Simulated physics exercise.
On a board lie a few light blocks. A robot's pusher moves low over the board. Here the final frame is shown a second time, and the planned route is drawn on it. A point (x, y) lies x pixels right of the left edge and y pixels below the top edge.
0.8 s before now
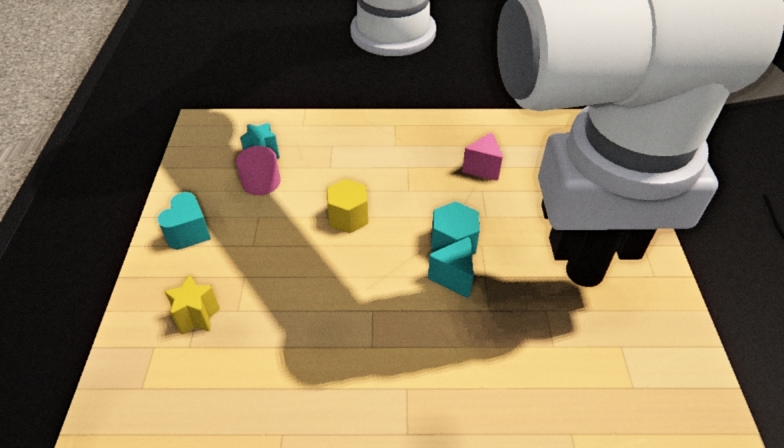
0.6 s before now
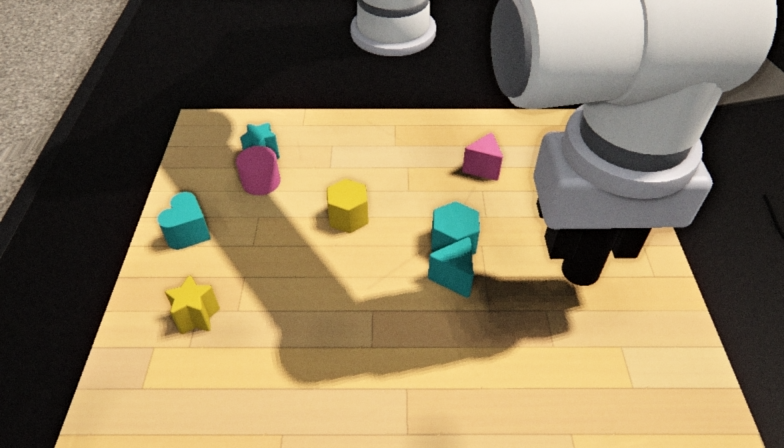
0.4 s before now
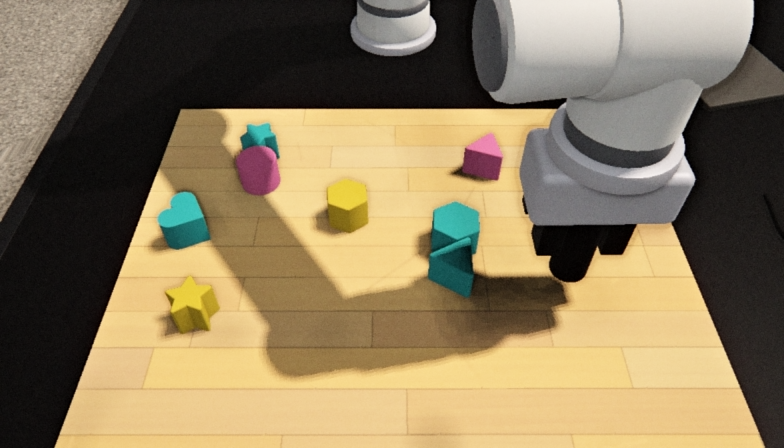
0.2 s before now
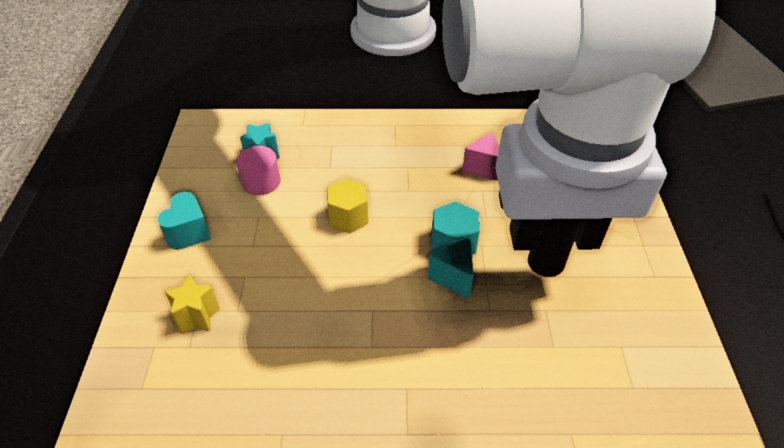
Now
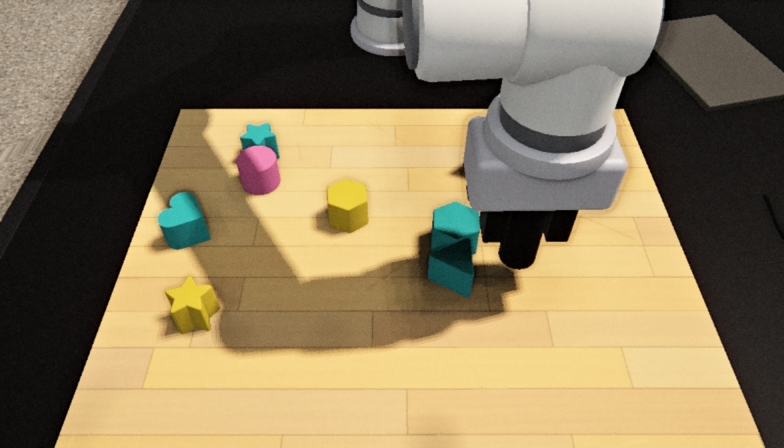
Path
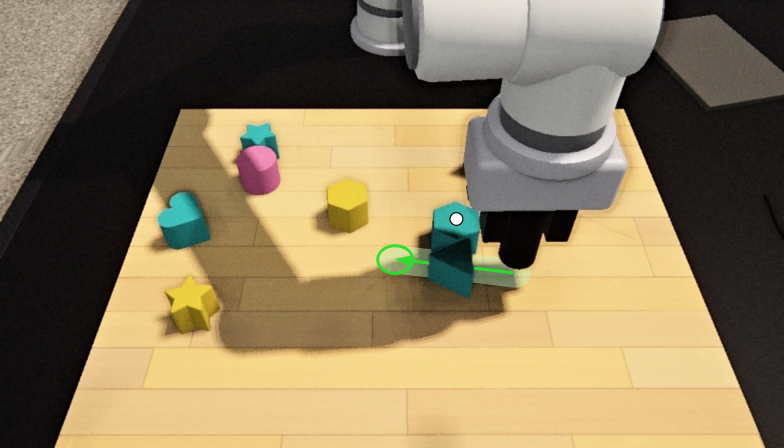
A white robot arm moving left over a wooden board, its black tip nearing turquoise blocks while all the blocks stay still.
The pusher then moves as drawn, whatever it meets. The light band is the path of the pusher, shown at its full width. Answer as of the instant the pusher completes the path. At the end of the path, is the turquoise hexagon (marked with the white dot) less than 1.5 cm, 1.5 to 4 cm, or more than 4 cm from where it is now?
Ends 1.5 to 4 cm away.
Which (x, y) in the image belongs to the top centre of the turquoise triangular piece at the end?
The centre of its top will be at (398, 263).
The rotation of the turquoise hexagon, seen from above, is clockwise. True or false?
True - the claim holds.
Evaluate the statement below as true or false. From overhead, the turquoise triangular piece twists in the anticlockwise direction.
The claim holds.
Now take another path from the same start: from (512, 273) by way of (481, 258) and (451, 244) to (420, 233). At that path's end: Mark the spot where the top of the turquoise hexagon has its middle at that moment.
I think it will end close to (393, 186).
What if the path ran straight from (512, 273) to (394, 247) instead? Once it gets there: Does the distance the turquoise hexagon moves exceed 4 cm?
Short answer: Yes.
Drawn move, from (512, 273) directly to (395, 259); the dot is on the turquoise hexagon.
On the path given first. One third of the way, pusher at (475, 251); turquoise hexagon at (450, 216), turned 15° clockwise; turquoise triangular piece at (444, 255).
Two thirds of the way, pusher at (434, 246); turquoise hexagon at (432, 207), turned 60° clockwise; turquoise triangular piece at (412, 260), turned 60° anticlockwise.
At the end, pusher at (395, 242); yellow hexagon still; turquoise hexagon at (431, 206), turned 65° clockwise; turquoise triangular piece at (398, 263), turned 80° anticlockwise.
